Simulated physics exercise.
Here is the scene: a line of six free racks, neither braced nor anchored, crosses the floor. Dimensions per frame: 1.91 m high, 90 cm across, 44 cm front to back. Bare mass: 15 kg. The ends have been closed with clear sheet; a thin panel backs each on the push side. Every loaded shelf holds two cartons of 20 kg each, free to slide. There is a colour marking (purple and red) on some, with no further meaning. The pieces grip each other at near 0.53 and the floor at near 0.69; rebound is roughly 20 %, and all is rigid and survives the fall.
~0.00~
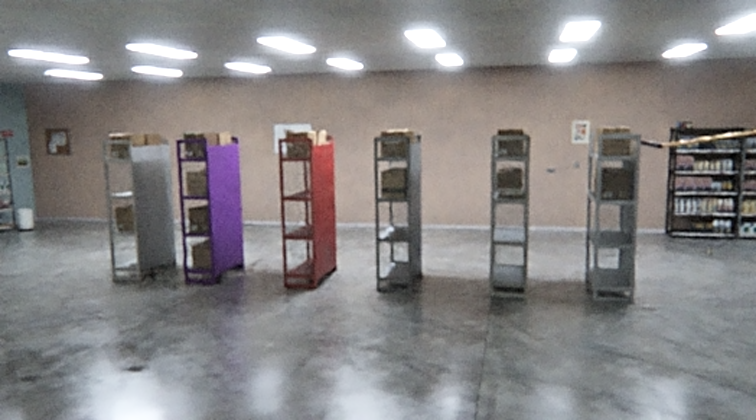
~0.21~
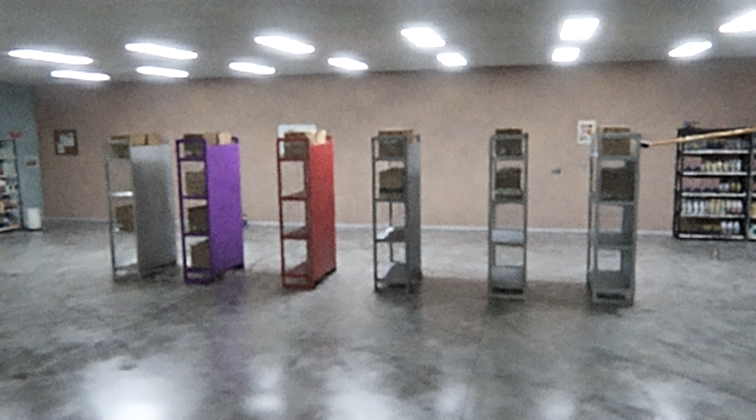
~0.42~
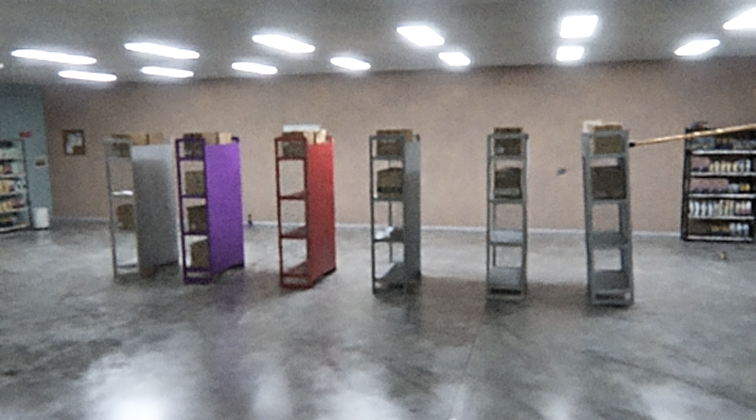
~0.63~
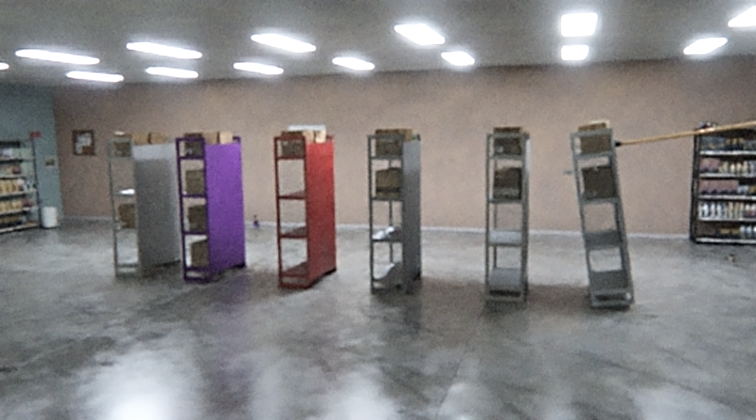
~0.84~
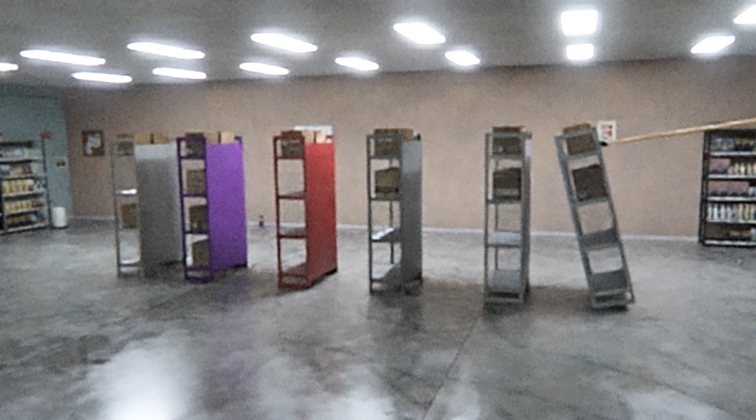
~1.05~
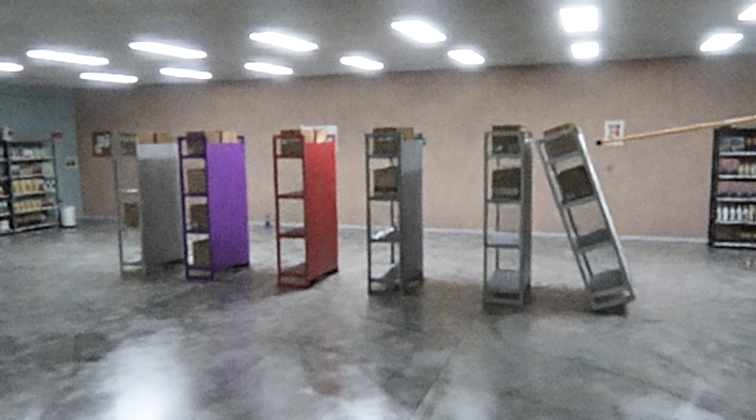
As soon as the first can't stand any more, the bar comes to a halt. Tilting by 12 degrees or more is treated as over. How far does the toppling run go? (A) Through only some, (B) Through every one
Through every one (B).
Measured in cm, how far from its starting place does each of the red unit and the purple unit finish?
Well, the red finishes about 120 cm from where it began, while the purple finishes about 120 cm from its start.
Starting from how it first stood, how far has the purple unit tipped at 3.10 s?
Rotation: Approx. 15°.
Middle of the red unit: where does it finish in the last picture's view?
In the last picture it sits at roughly (237, 237).
Around 2.14 s, 8 cartons spilt or dropped; 1 of the 5 other units over.
Around 3.10 s, 14 cartons spilt or dropped; 4 of the 5 other units over; red unit tipped 44°; purple unit tipped 16°.
Around 4.00 s, 26 cartons spilt or dropped; 5 of the 5 other units over; red unit tipped 71°; purple unit tipped 67°.
Finally (6.1 s), 26 cartons spilt or dropped; 5 of the 5 other units over; red unit tipped 71°; purple unit tipped 67°. Not one is left standing. Seen by the last camera, middles, red unit near (237, 237), purple unit near (153, 230).
